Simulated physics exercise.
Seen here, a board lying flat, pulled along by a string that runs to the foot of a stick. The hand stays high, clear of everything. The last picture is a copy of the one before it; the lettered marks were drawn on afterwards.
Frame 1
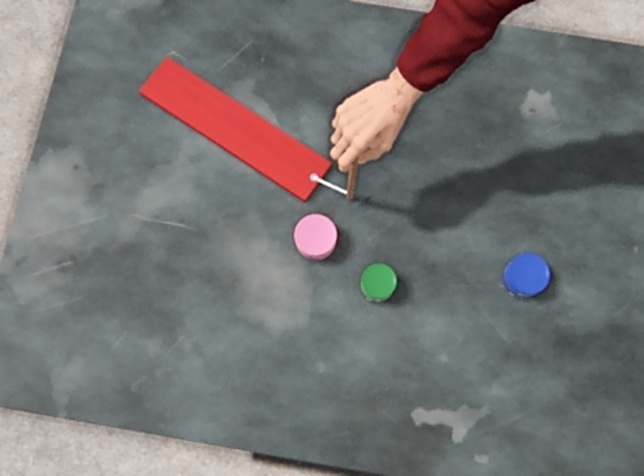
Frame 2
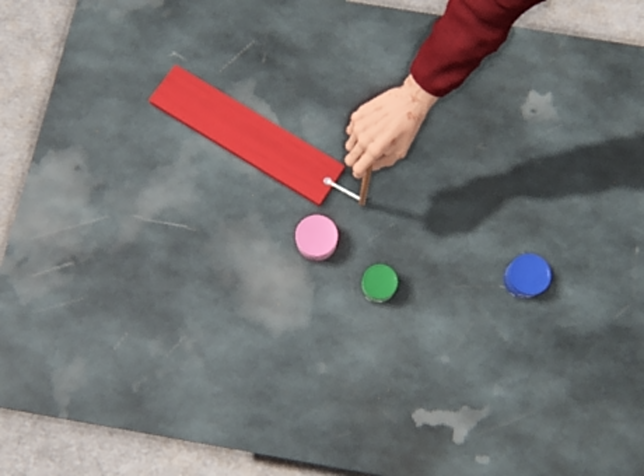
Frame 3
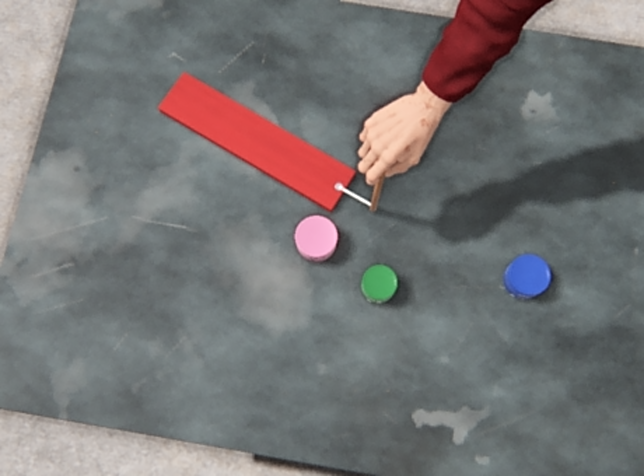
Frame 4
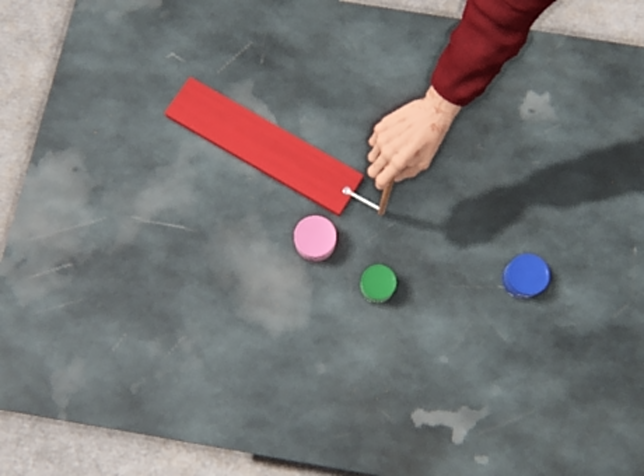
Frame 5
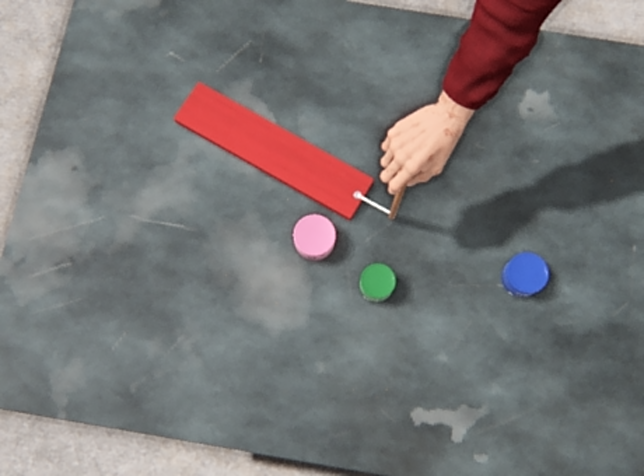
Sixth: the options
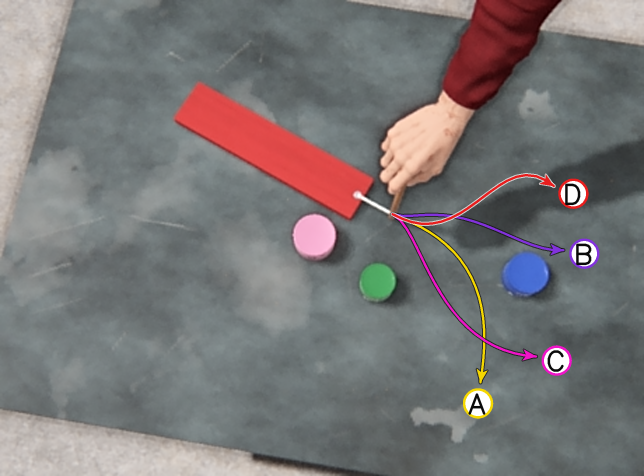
On a dark mottled surface, a hand with a stick pulls a red board slowly rightward past three tubs.
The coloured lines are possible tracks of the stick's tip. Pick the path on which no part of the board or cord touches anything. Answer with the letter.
Choose path D.
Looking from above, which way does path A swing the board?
Clockwise.
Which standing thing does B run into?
It meets the blue tub.
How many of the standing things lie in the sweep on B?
In all, one.
On the marked copy, A from (393, 214) via (471, 278) to (480, 383); B from (393, 214) via (484, 225) to (564, 250); C from (393, 214) via (446, 302) to (536, 356); D from (393, 214) via (476, 203) to (554, 186).
With D. Early on, foot of the stick (453, 218), middle of the board (323, 170).
Further on, foot of the stick (503, 183), middle of the board (365, 172).
At the end, foot of the stick (553, 187), middle of the board (416, 173); nothing has been touched.
As for the rest, A meets the green tub; B meets the blue tub; C meets the green tub and pink tub.
